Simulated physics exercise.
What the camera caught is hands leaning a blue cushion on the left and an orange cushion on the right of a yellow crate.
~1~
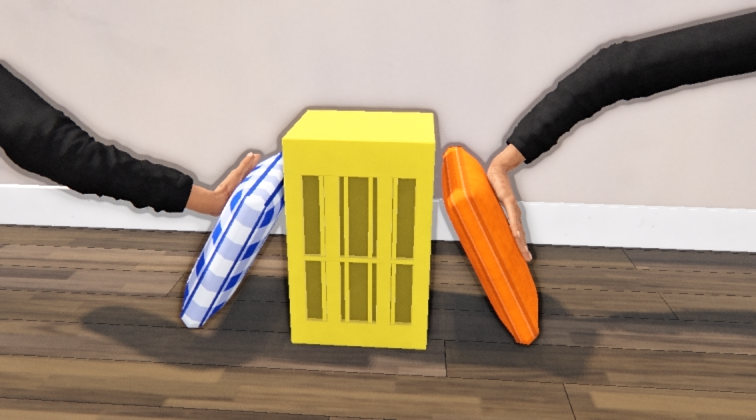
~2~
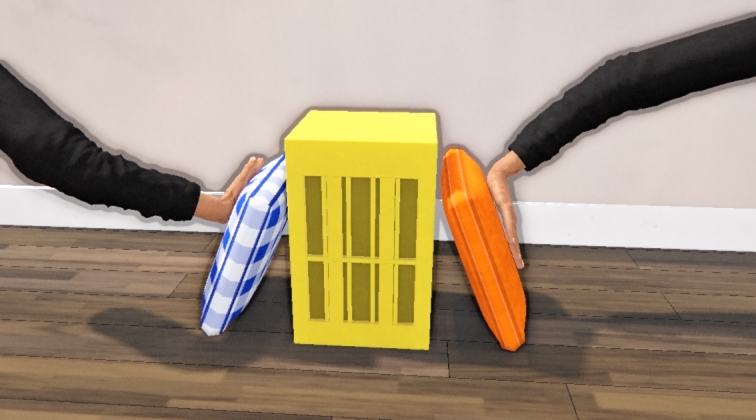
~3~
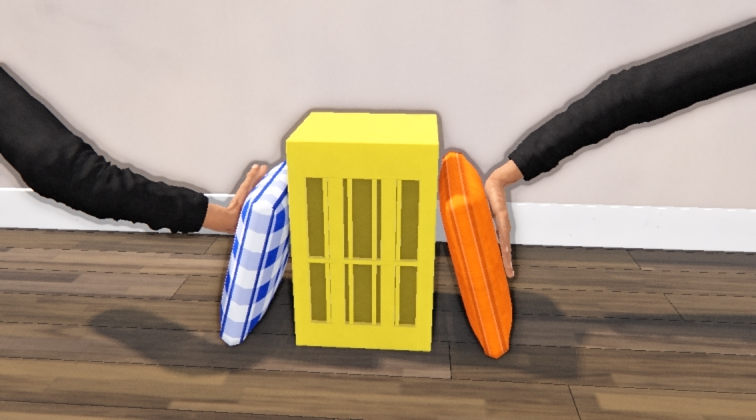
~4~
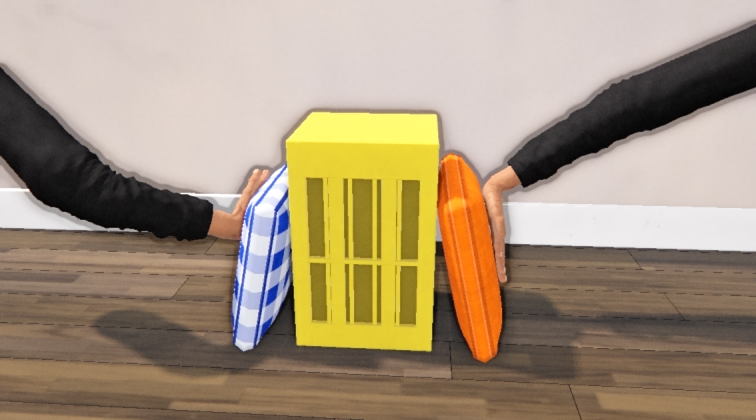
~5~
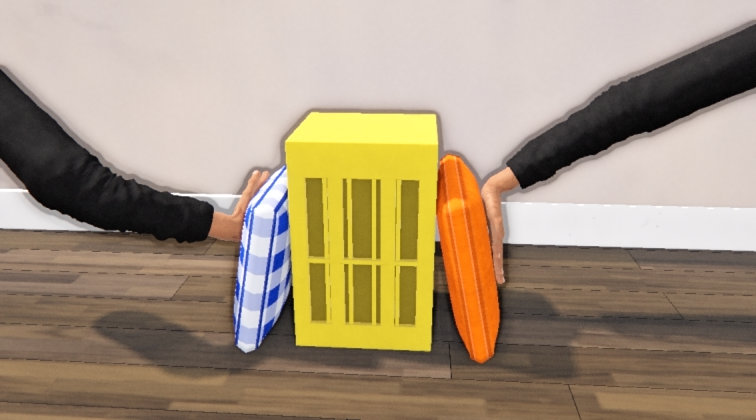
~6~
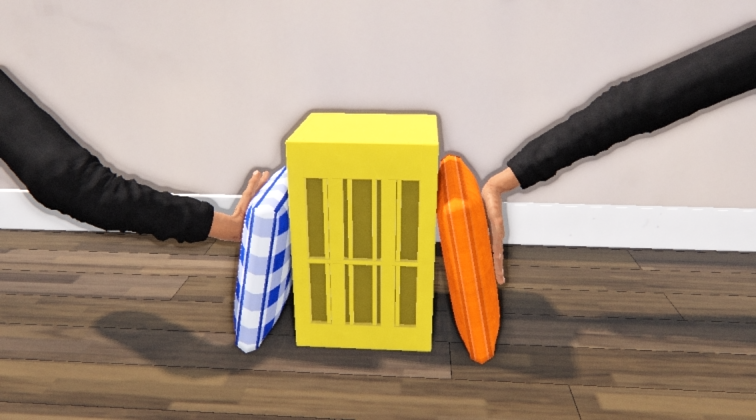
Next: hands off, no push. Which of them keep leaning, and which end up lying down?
I would expect this: The blue cushion keeps leaning, the orange cushion keeps leaning.
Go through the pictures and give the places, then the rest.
In the first picture, blue cushion foot (192, 322), head (257, 202); orange cushion foot (527, 339), head (458, 198).
In the second picture, blue cushion foot (211, 330); orange cushion foot (512, 345).
In the third picture, blue cushion foot (232, 340); orange cushion foot (496, 352).
In the fourth picture, blue cushion foot (245, 345); orange cushion foot (484, 357).
In the fifth picture, blue cushion foot (248, 347); orange cushion foot (481, 357).
In the sixth picture, blue cushion foot (248, 347), head (266, 211), almost upright; orange cushion foot (481, 358), head (456, 207), almost upright.
Then, 0.54 s on from there, blue cushion propped as before near (275, 249); orange cushion propped as before near (465, 252).
In the end, blue cushion propped as before near (275, 249); orange cushion propped as before near (465, 251). The blue cushion keeps leaning and the orange cushion holds its lean.
